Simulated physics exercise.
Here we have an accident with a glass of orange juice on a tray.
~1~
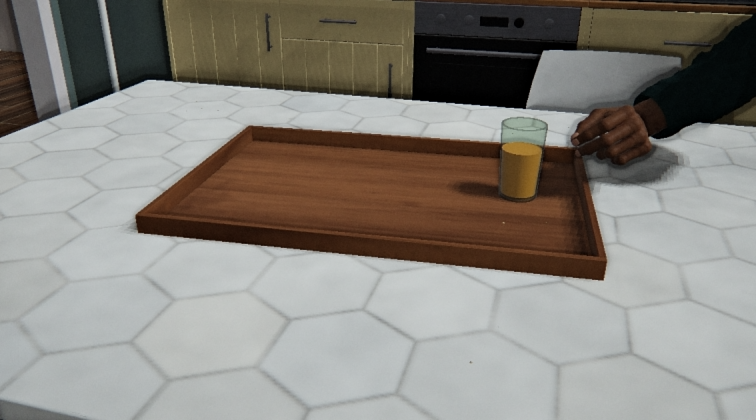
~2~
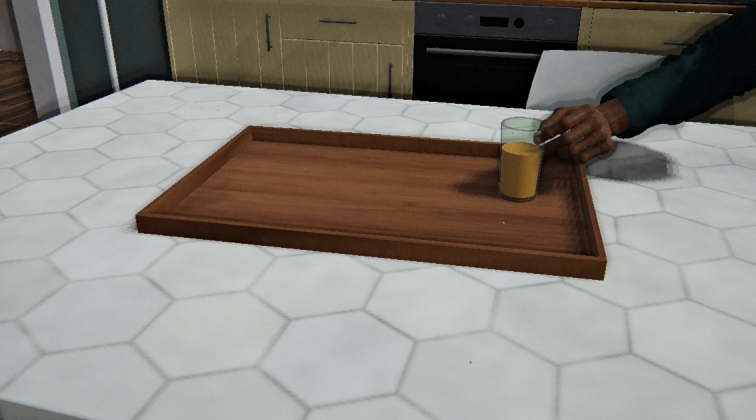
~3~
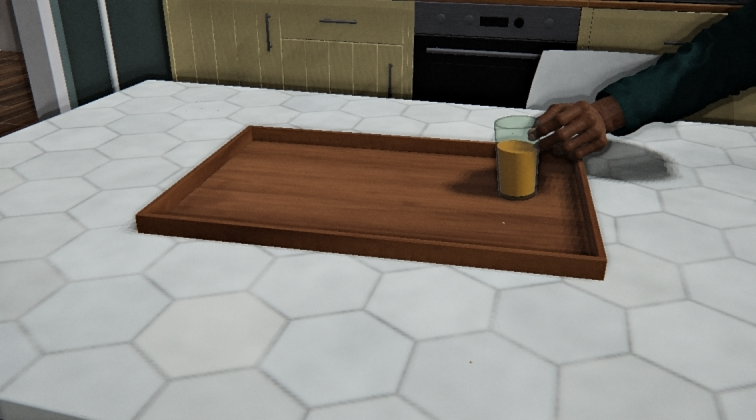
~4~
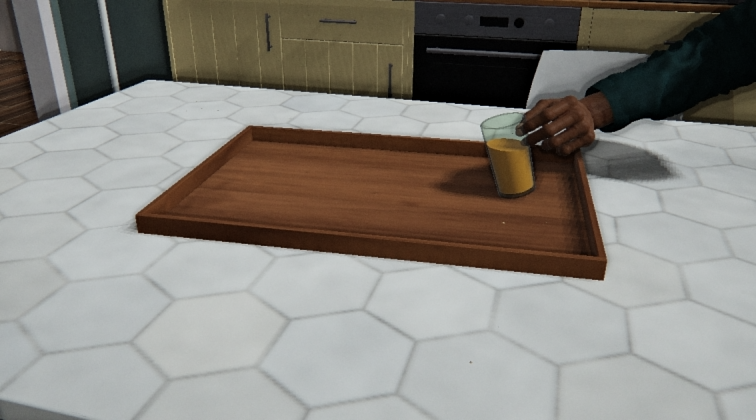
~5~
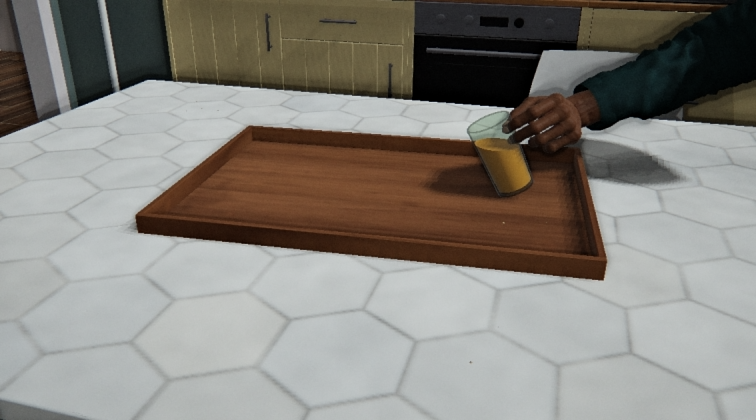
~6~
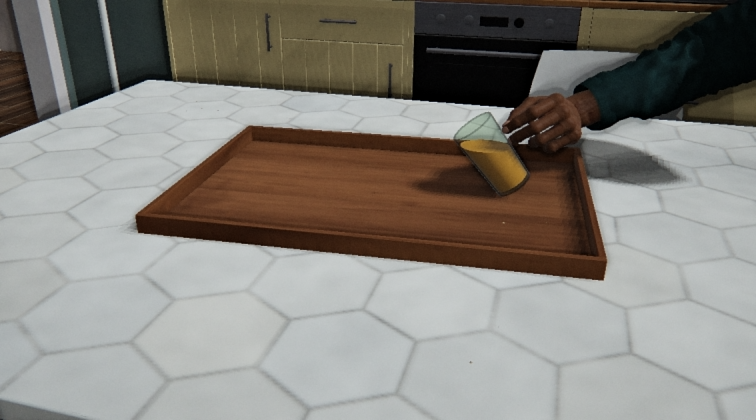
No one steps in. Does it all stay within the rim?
The orange juice stays in the tray.
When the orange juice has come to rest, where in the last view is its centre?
Close to (280, 186).
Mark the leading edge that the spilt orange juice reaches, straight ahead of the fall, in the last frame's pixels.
Roughly at (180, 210).
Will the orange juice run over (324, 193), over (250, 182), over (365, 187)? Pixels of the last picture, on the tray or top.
The first is wet; the next wet; the last wet.
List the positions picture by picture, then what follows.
It stands upright; glass (521, 158) about two thirds full; tray (346, 232), in the first frame.
The hand pushes it; glass about two thirds full, surface at (522, 149), in the second frame.
The hand pushes it; glass (518, 156) about two thirds full, in the third frame.
The hand pushes it; glass about two thirds full, surface at (507, 146); tray (346, 232), in the fourth frame.
The hand pushes it; glass (502, 153) tipped 25°, in the fifth frame.
It is falling; glass (492, 154) tipped 40°, in the sixth frame.
Soon after, the glass lies in the tray; the puddle covers about as much as a plate; all of it is inside the rim.
Later, the puddle covers about as much as a tray; all of it is inside the rim.
In the end, the puddle covers about as much as a tray; all of it is inside the rim.
